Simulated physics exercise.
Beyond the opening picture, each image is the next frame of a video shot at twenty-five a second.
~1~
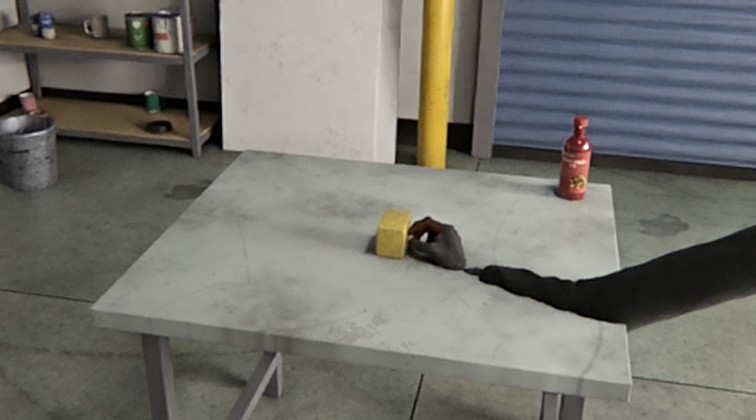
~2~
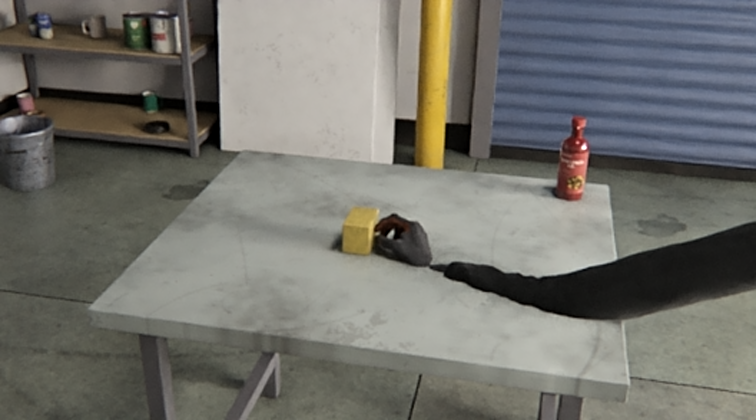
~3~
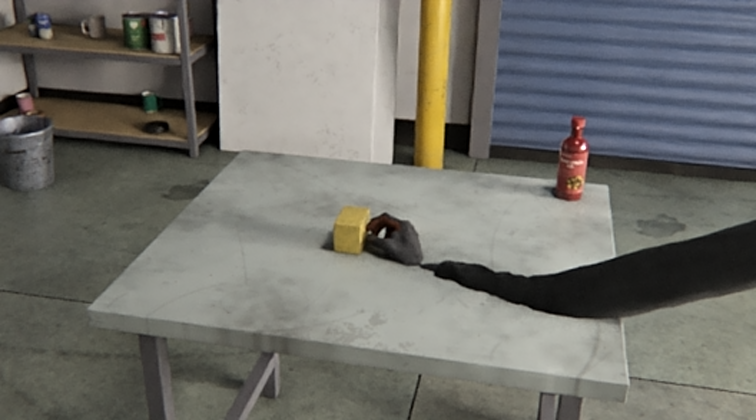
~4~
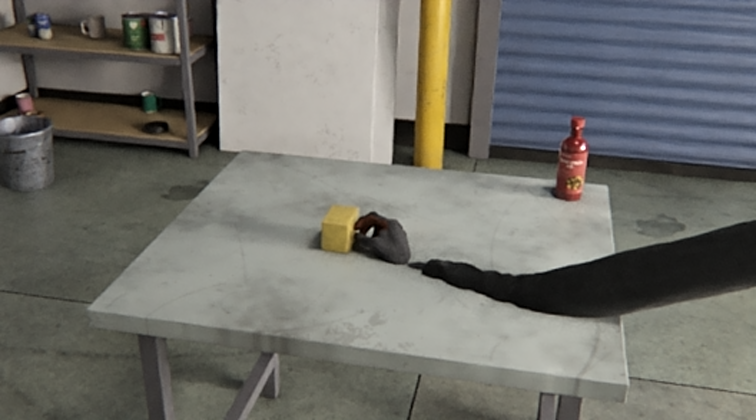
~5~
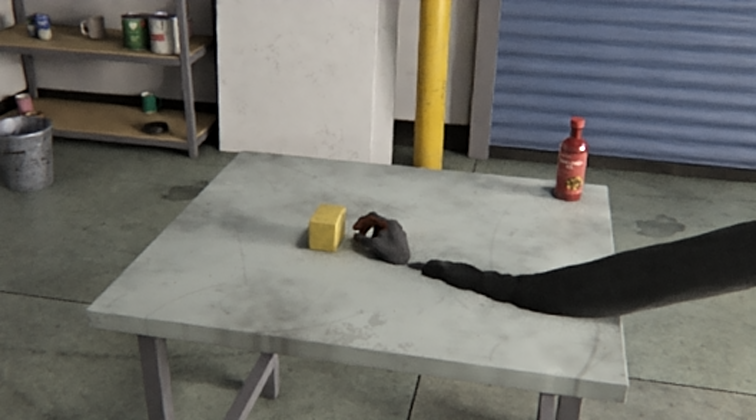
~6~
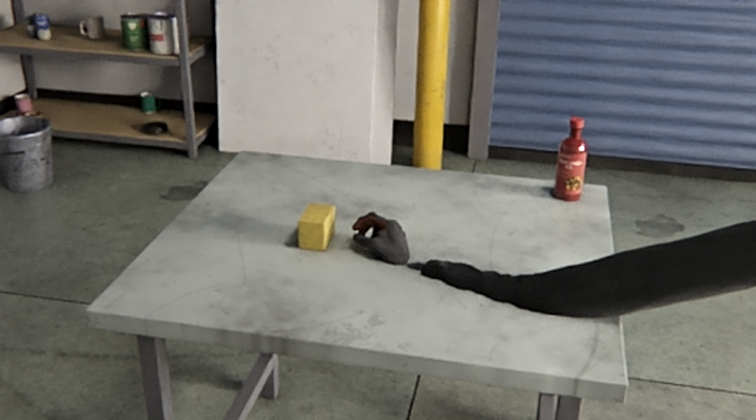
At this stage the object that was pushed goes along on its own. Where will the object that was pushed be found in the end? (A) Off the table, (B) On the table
On the table (B).
Then, 0.10 s on from there, yellow block shifted about its own width near (301, 225).
Then, 0.30 s on from there, yellow block shifted about its own width near (297, 224).
In the end, moved from the start, yellow block. At the end, from the last picture's camera, yellow block near (297, 224).
